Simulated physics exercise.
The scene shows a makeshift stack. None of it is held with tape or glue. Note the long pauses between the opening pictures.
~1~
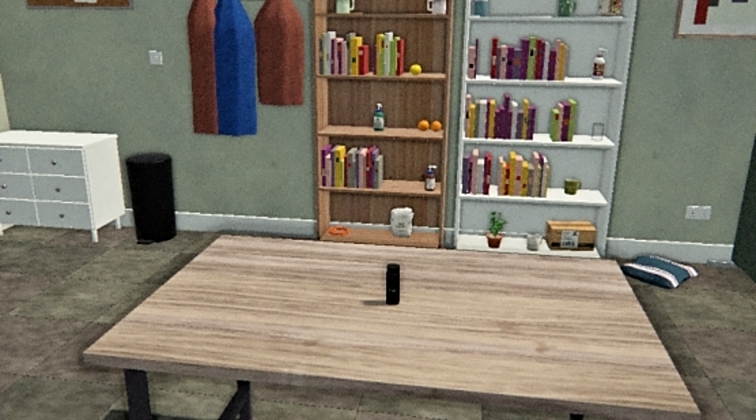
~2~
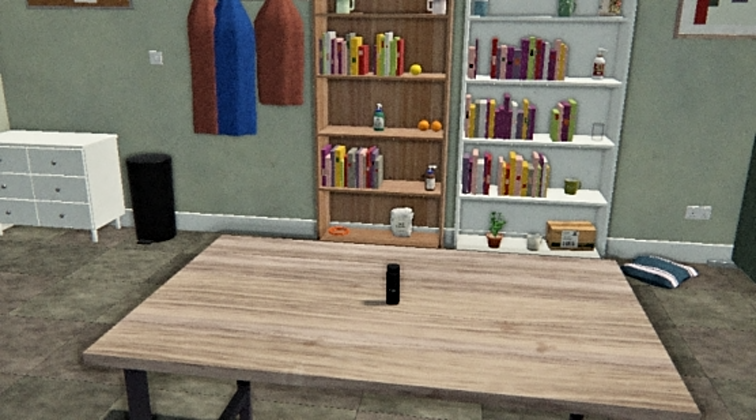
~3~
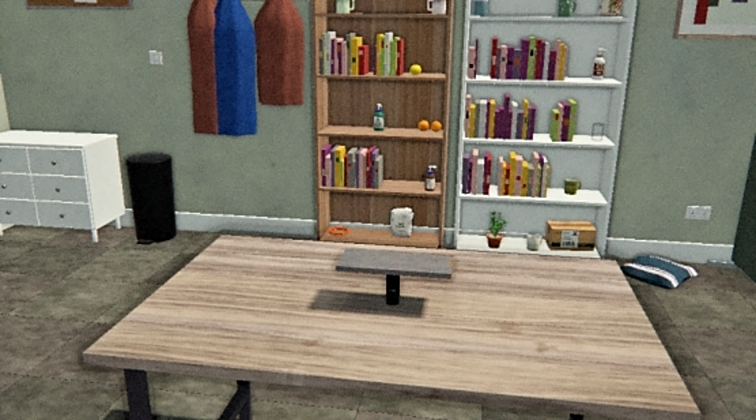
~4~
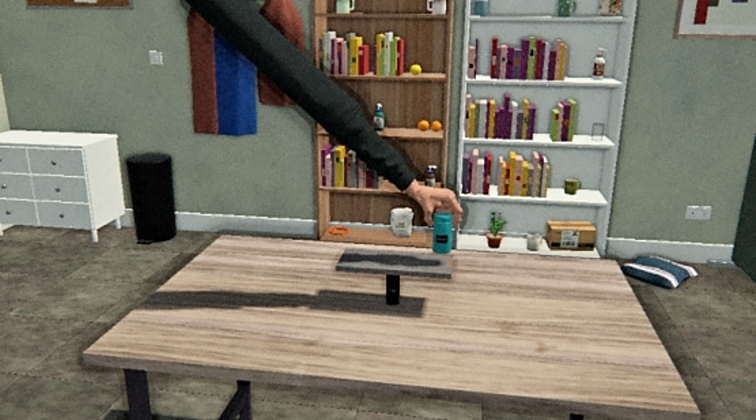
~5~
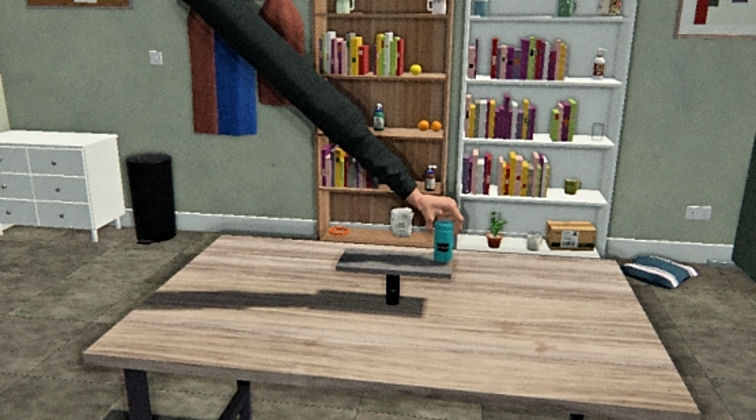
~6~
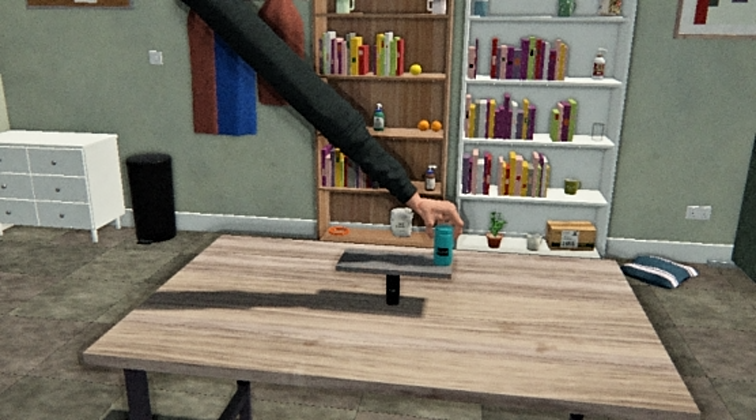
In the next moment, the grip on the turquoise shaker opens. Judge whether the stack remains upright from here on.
Result: A tumble.
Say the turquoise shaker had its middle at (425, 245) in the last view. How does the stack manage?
What happens next is that it goes down.
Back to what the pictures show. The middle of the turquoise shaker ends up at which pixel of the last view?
End position in the final view: Approximately (489, 301).
Then, 0.50 s past the last view, turquoise shaker now fallen; grey board rocked 43° from its first pose.
Then, 0.70 s past the last view, black shaker and grey board now fallen.
Finally, fallen, black shaker, grey board and turquoise shaker. Final places as the last picture's camera would see them, turquoise shaker near (489, 301). The stack loses its balance.
